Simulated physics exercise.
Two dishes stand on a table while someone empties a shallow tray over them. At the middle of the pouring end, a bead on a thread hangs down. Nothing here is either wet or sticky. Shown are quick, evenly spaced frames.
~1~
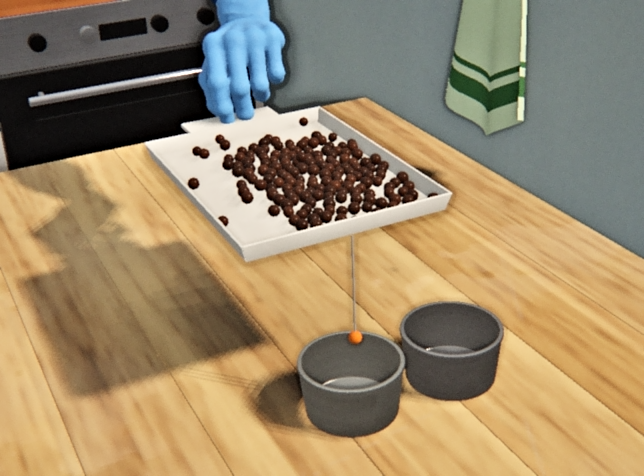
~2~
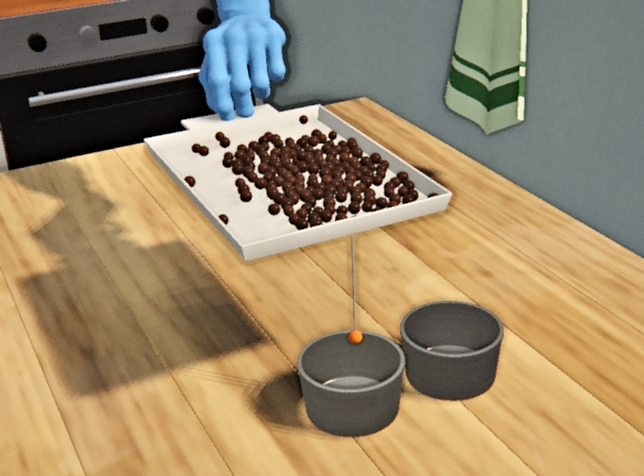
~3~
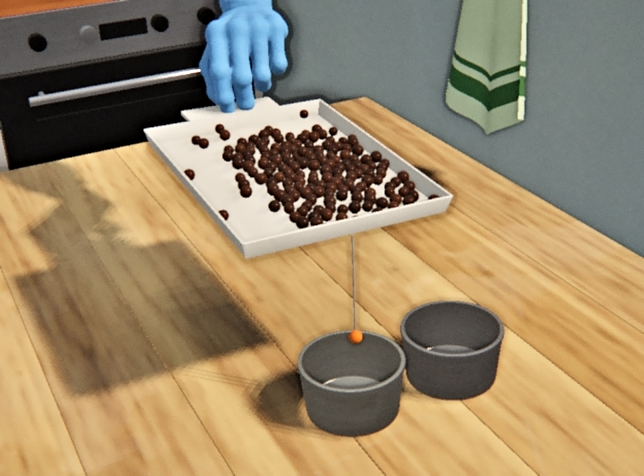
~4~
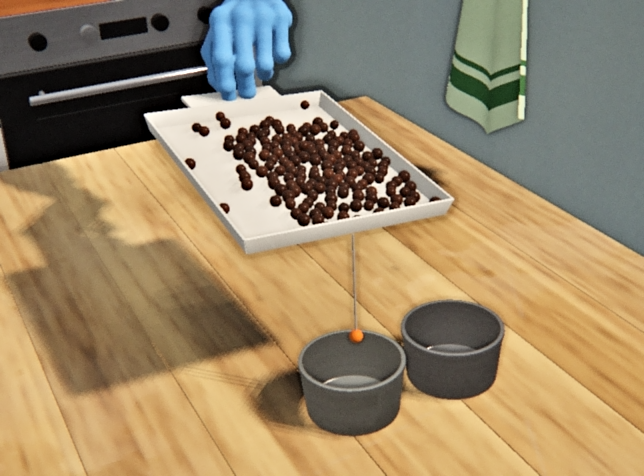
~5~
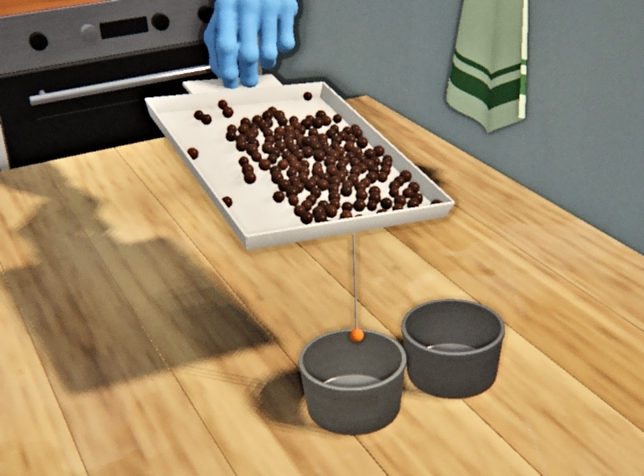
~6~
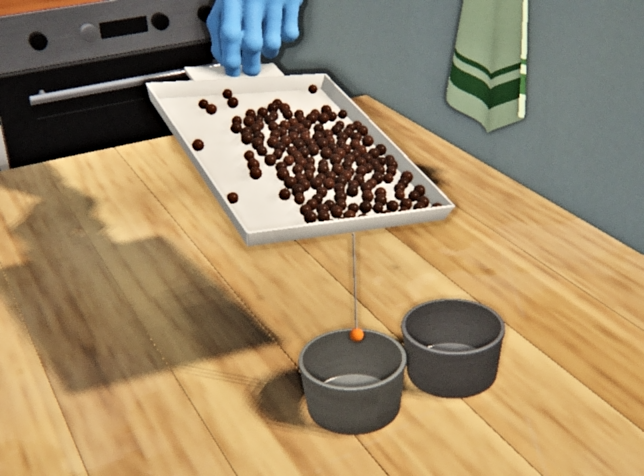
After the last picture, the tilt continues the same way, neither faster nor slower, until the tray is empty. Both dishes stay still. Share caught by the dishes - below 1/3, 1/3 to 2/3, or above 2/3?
Exceeds two thirds.
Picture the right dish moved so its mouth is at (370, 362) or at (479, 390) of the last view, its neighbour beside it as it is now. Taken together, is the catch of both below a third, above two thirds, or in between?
First: Under a third. Second: Under a third.
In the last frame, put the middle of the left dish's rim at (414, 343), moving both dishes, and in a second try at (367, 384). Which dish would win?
In the first try it is the one to the left, in the second it is the one to the right.
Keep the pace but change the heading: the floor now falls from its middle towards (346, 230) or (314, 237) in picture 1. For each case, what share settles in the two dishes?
Respectively close to 20 and 10 in a hundred.
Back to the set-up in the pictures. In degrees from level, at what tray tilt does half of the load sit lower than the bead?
It is at around 75 degrees.
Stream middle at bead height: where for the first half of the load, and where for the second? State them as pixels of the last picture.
Roughly at (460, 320) first, and then at (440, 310).
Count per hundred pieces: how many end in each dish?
Per cent held at the end: Left dish 0, right dish 80.
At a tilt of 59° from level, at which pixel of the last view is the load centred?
I'd put the middle close to (393, 178).
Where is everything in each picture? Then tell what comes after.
Corners of the pouring end near (245, 244) and (445, 192), level; middle of the load near (313, 180), chocolate balls; left dish near (376, 407); right dish near (479, 371); bead on its thread near (355, 337), in the first frame.
Corners of the pouring end near (245, 243) and (445, 193), level; middle of the load near (313, 179), in the second frame.
Corners of the pouring end near (246, 240) and (446, 195), tipped barely, lowest at the right corner; middle of the load near (313, 176), in the third frame.
Corners of the pouring end near (248, 236) and (447, 198), tipped a little, lowest at the right corner; middle of the load near (314, 171), in the fourth frame.
Corners of the pouring end near (249, 233) and (448, 201), tipped a little, lowest at the right corner; middle of the load near (317, 167), in the fifth frame.
Corners of the pouring end near (251, 229) and (448, 204), tipped a little, lowest at the right corner; middle of the load near (323, 164), the bulk on the move; left dish near (378, 404); right dish near (480, 369), in the sixth frame.
Shortly afterwards, tray tipped steeply; all but a few on the tray; a little in the air.
Next, tray tipped right over; only a few on the tray; only a few in the left dish; the bulk in the right dish; near a quarter outside both; only a few in the air.
Some moments later, tray tipped past a quarter turn; only a few in the left dish; the bulk in the right dish; near a quarter outside both.
In the end, tray tipped past a quarter turn; only a few in the left dish; the bulk in the right dish; near a quarter outside both.
